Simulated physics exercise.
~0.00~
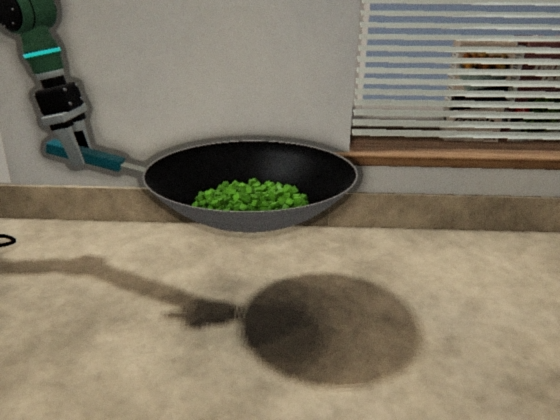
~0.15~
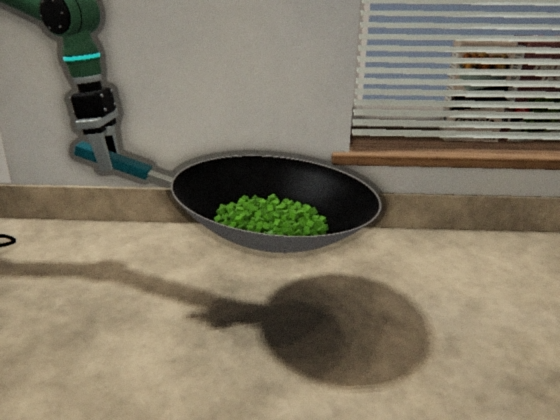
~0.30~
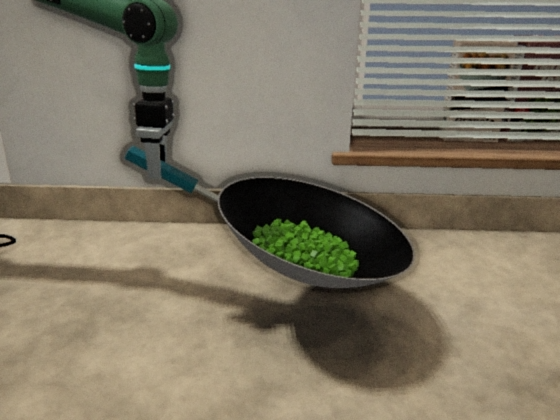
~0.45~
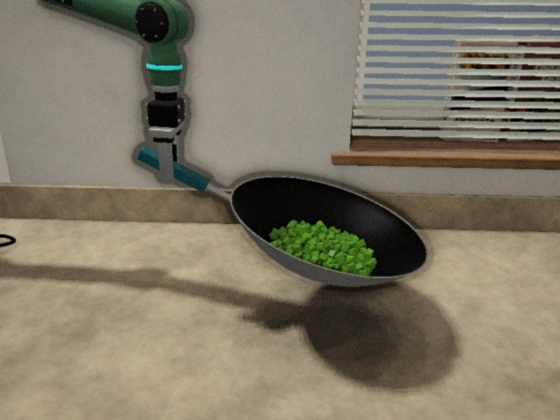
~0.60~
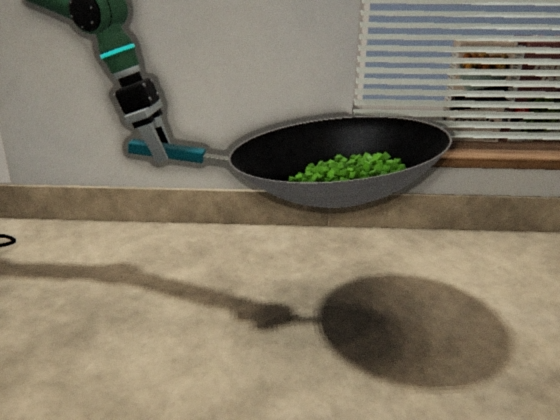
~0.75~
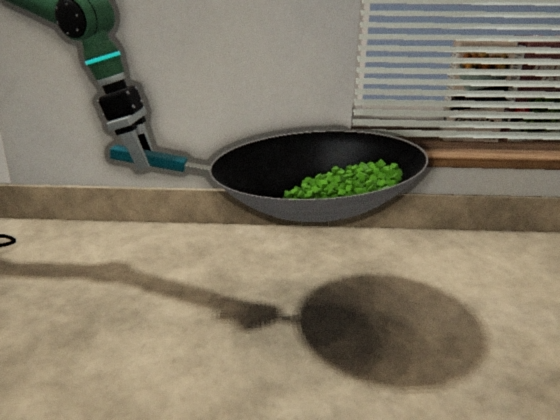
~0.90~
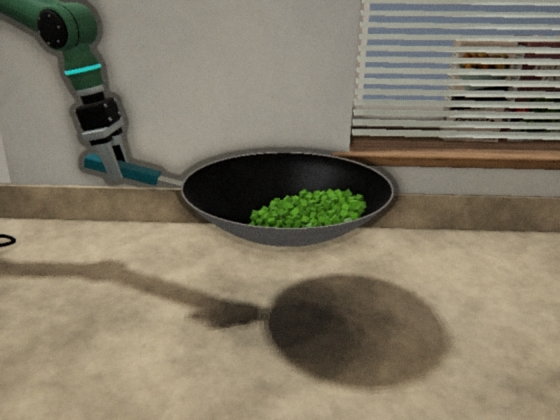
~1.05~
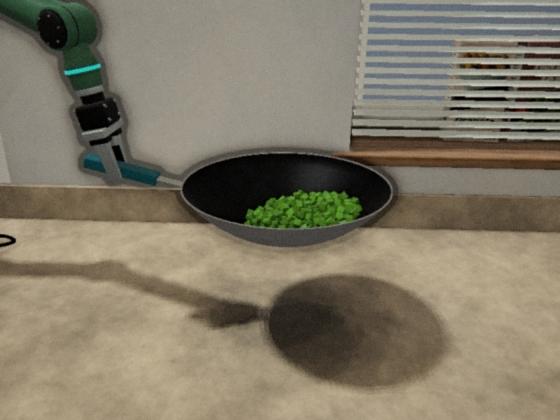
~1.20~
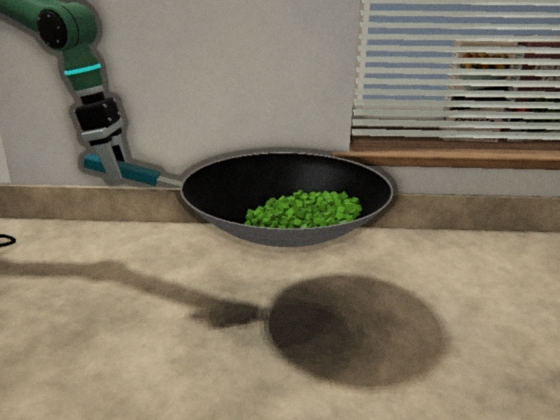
Above a countertop, a robot arm dips, lifts and levels a wok of green vegetable dice.
